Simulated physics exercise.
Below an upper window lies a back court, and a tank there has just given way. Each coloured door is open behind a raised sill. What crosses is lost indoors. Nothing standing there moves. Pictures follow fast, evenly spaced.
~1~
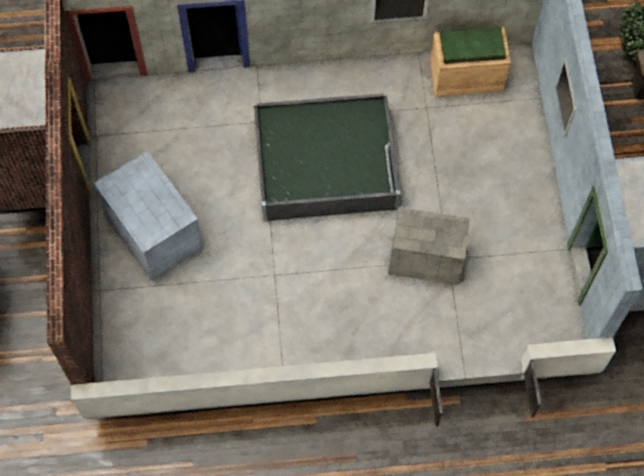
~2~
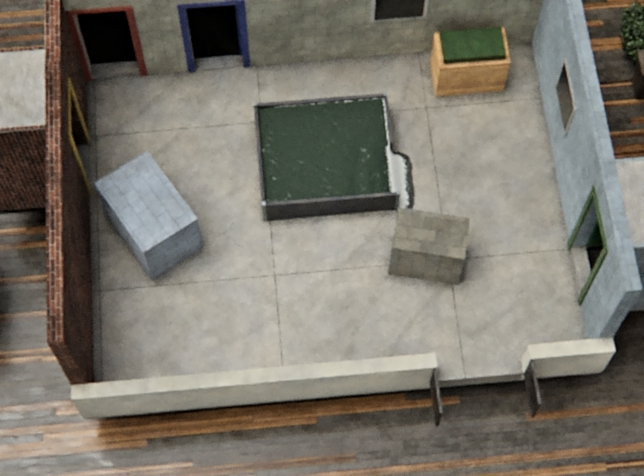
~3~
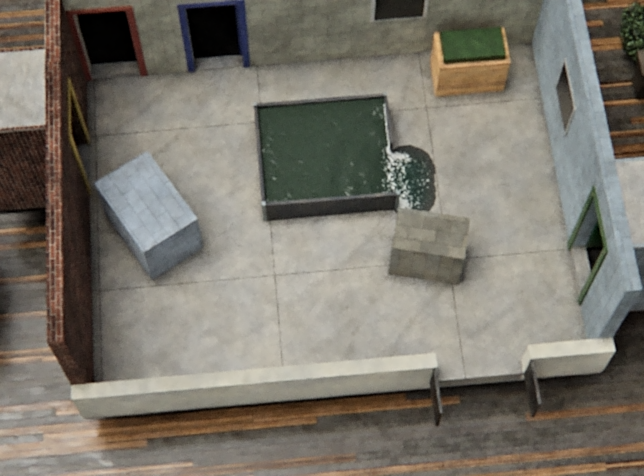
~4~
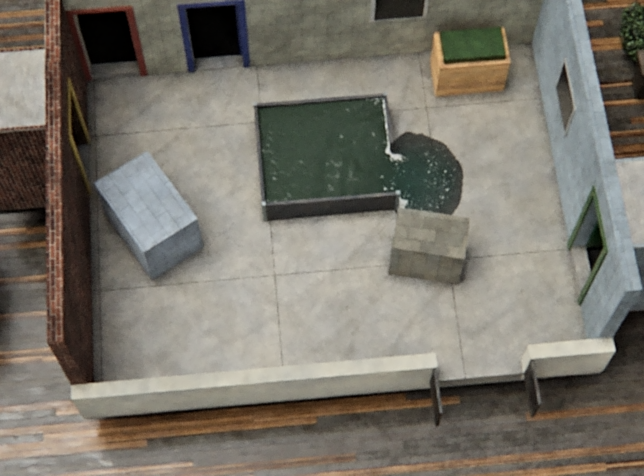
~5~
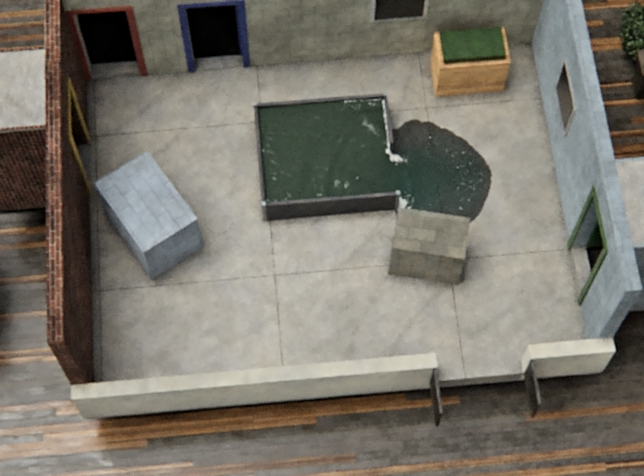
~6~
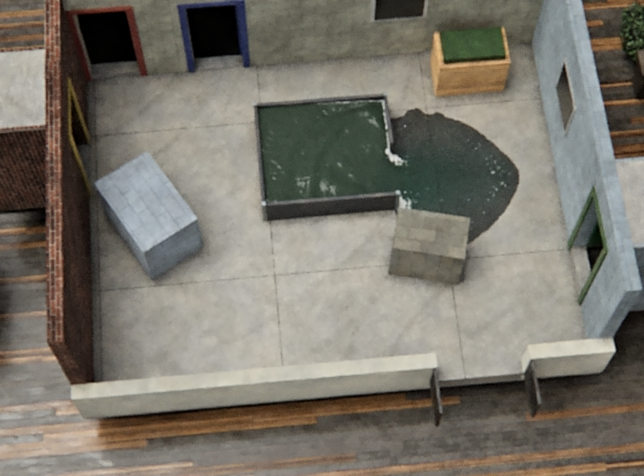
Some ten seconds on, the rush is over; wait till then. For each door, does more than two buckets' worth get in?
Outcome: The blue door ends up within two buckets, the yellow door ends up within two buckets, the green door ends up within two buckets, the red door ends up within two buckets.
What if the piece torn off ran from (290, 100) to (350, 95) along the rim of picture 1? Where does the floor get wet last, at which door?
That one is the door marked green.
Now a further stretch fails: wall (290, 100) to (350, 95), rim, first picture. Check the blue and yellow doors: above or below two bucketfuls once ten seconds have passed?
The blue door exceeds the limit and the yellow door exceeds the limit.
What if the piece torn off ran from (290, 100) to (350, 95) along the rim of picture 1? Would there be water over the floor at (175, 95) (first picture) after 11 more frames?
Verdict: Wet.
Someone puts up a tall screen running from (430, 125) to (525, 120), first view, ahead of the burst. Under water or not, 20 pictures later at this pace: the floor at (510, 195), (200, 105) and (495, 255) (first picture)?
Log, spots one to three: Swamped; spared; swamped.
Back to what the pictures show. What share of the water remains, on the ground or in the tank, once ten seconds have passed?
My figure is close to 88 percent.
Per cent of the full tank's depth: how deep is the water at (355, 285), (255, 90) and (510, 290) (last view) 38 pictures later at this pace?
I'd say around 4 per cent, then 2 per cent, then 8 per cent.
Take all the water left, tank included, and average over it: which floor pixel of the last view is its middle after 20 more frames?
My guess is about (406, 182).
A moment on, water covers 15 % of the floor; the blue door not reached, the yellow door not reached, the green door not reached, the red door not reached.
Next, water covers 20 % of the floor; the blue door not reached, the yellow door not reached, the green door wet at the sill, nothing in, the red door not reached.
Then, water covers 25 % of the floor; the blue door not reached, the yellow door not reached, the green door under two buckets in, the red door not reached.
Later, water covers 50 % of the floor; the blue door not reached, the yellow door not reached, the green door under two buckets in, the red door not reached.
In the end, water covers 75 % of the floor; the blue door wet at the sill, nothing in, the yellow door wet at the sill, nothing in, the green door under two buckets in, the red door wet at the sill, nothing in.
